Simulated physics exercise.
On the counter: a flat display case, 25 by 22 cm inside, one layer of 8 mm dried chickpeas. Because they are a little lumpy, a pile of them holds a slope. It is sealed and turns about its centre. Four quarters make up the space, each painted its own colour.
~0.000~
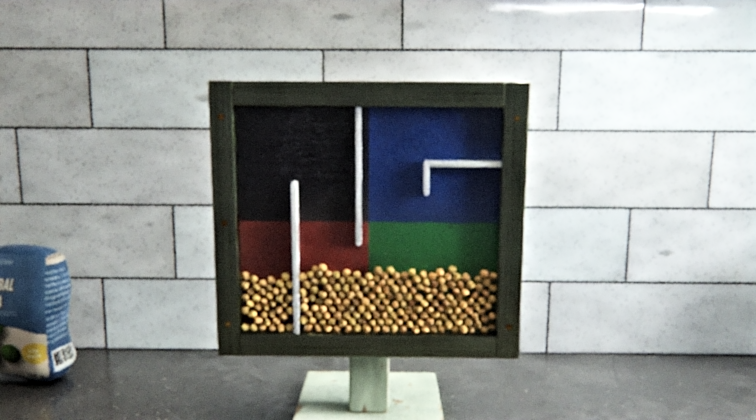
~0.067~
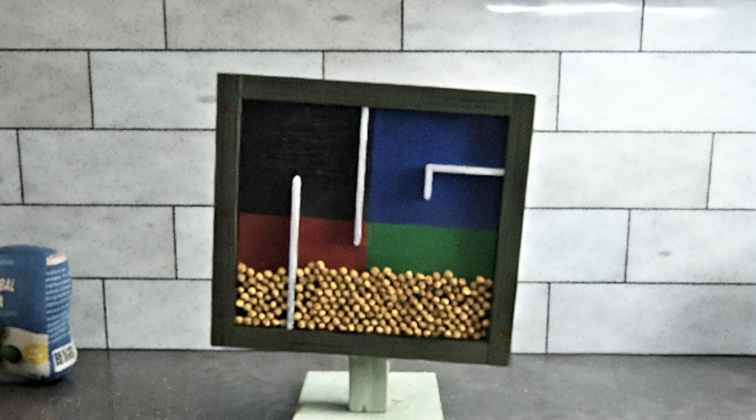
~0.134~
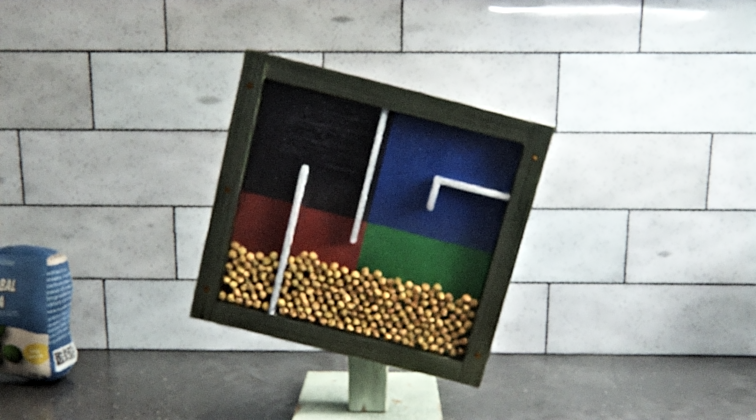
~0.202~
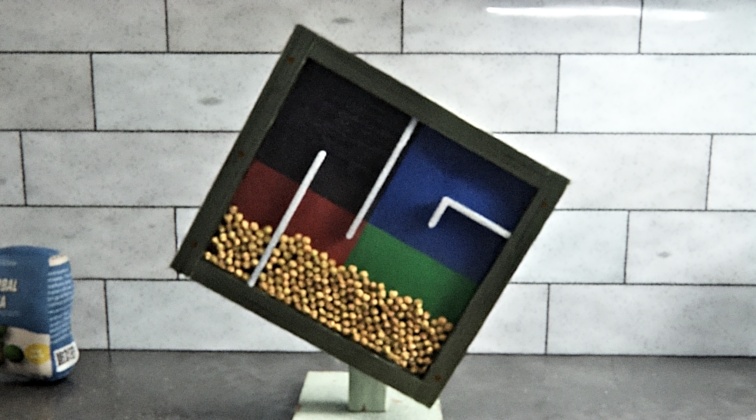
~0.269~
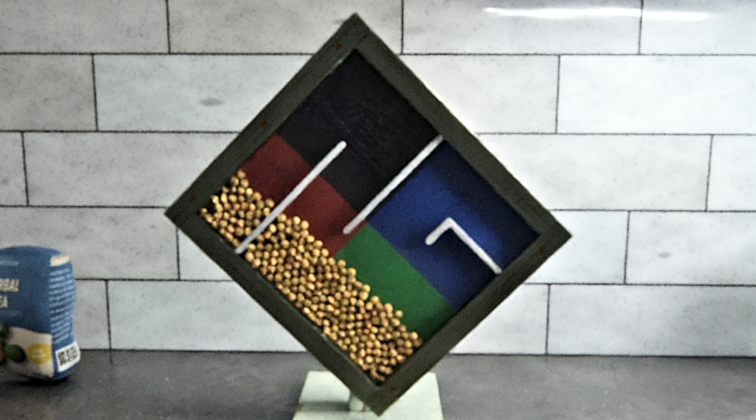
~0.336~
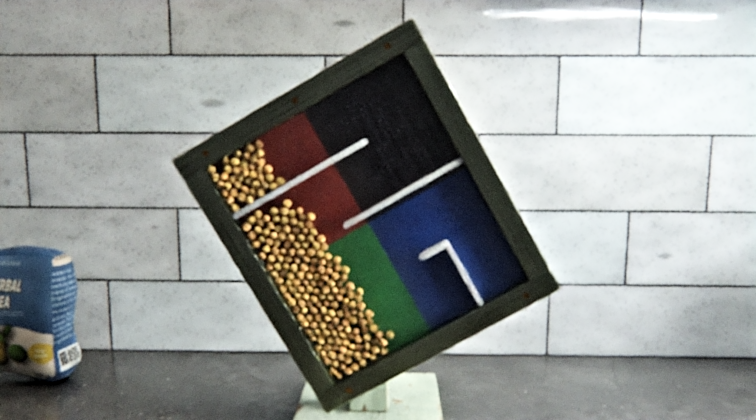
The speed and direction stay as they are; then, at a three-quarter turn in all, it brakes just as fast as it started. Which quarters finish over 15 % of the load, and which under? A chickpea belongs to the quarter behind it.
The red is above, the green below, the black above and the blue above 15 %.
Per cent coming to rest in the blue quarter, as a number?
30 %.
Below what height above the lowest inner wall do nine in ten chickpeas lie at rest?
Roughly 15 centimetres.
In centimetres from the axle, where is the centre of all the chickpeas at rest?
2 cm left, 3 cm below.
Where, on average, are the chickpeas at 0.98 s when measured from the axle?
It sits about 4 cm left and about 1 cm below the axle.
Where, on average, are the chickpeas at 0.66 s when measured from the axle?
Roughly 6 cm to the left of the axle and 2 cm under it.
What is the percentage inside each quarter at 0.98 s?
Red quarter: 0; green quarter: 30; black quarter: 25; blue quarter: 45.
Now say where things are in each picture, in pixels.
In the first frame, level, about 230 chickpeas; chickpeas centred (373, 302); top one (323, 268); red (304, 278), green (433, 279), black (302, 164), blue (436, 164).
In the second frame, turned 3° clockwise; chickpeas centred (368, 302); top one (320, 265).
In the third frame, turned 14° clockwise; chickpeas centred (353, 300); top one (235, 246).
In the fourth frame, turned 29° clockwise; chickpeas centred (333, 294); top one (233, 210).
In the fifth frame, turned 45° clockwise; chickpeas centred (316, 283); top one (240, 175).
In the sixth frame, turned 60° clockwise; chickpeas centred (305, 270); top one (258, 145); red (286, 195), green (351, 304), black (386, 138), blue (449, 251); walls (464, 158) to (346, 225), (482, 306) to (422, 257) (hooked), (233, 218) to (365, 142).
After 0.98 s, it has turned 208°, the chickpeas' middle is 4 cm left of and 1 cm below the axle; by quarter, green 30 %, black 25 %, blue 45 %.
After 1.32 s, it has turned 270°, the chickpeas' middle is 2 cm left of and 1 cm below the axle; by quarter, red 20 %, green 10 %, black 25 %, blue 45 %.
All still by 2.3 s, red 35 %, green 0 %, black 30 %, blue 30 %.
